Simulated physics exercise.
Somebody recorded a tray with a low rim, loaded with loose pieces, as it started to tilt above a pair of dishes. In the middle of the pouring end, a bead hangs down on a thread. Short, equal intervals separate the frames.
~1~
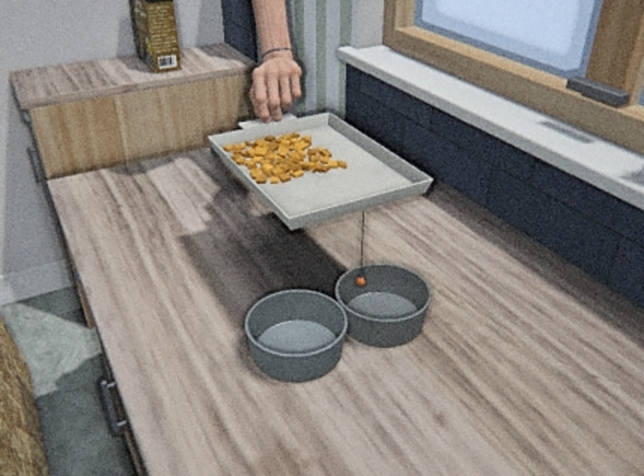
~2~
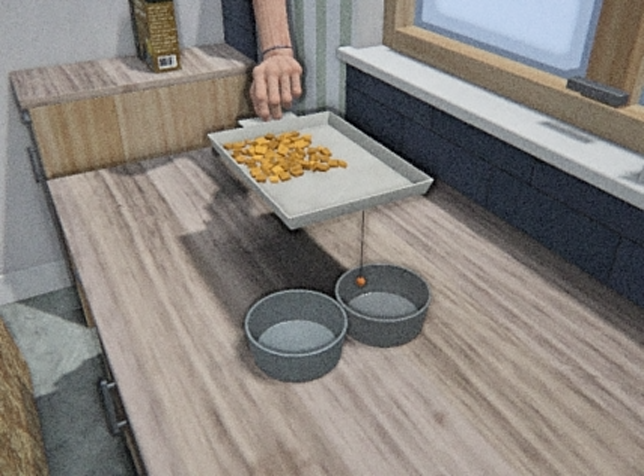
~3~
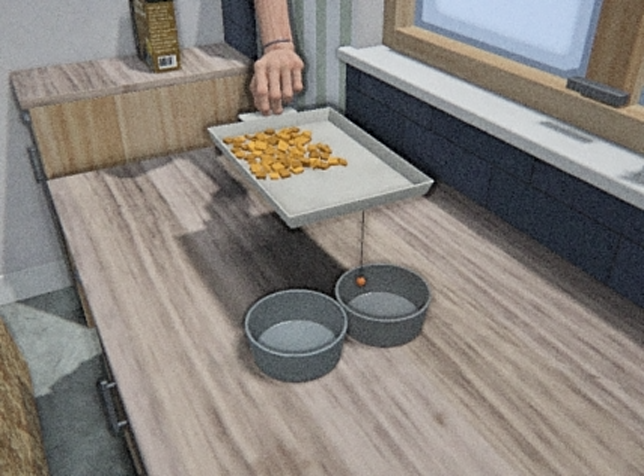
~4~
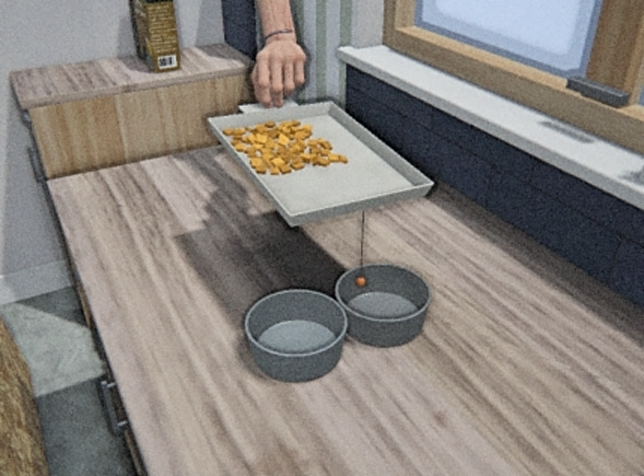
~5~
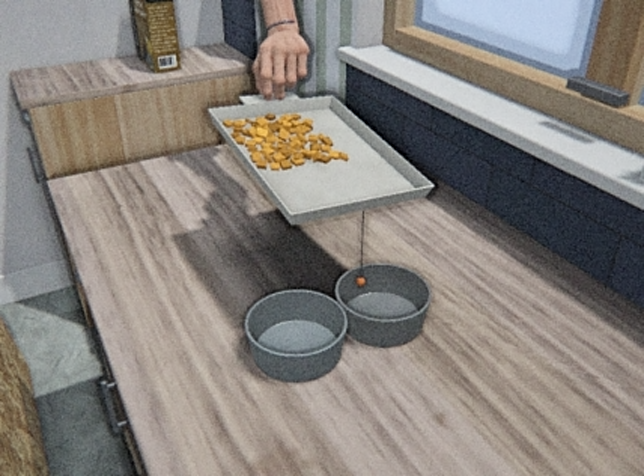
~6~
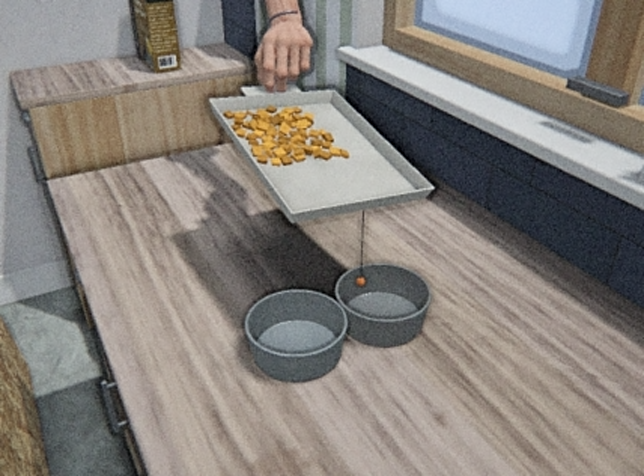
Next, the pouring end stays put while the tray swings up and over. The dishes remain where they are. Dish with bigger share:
Honestly the dish that comes off better is the right one.
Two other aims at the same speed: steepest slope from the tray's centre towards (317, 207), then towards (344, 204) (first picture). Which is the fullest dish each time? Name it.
Results - the dish on the left side first, the dish on the left side second.
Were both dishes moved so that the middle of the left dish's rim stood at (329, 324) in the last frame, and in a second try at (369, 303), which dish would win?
Answer, in order: The one to the right and the one to the right.
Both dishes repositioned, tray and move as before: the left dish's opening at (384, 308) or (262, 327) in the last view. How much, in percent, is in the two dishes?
About 60 % and 10 %.
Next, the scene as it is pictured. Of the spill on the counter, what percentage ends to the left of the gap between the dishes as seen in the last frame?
I reckon around 0 per cent.
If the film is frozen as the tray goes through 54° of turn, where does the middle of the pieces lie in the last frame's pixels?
In the last view the centre sits at roughly (393, 187).
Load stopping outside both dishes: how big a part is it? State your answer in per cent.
Around 50 in a hundred.
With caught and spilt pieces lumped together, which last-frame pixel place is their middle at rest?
About (410, 306).
Just after the last frame, tray tipped steeply; almost all on the tray; just a few in the air.
A moment on, tray tipped right over; the larger part on the tray; about a tenth in the right dish; about a tenth outside both; just a few in the air.
Further on, tray tipped past a quarter turn; roughly half in the right dish; roughly half outside both.
When it is over, tray tipped past a quarter turn; not one in the left dish; roughly half in the right dish; roughly half outside both.
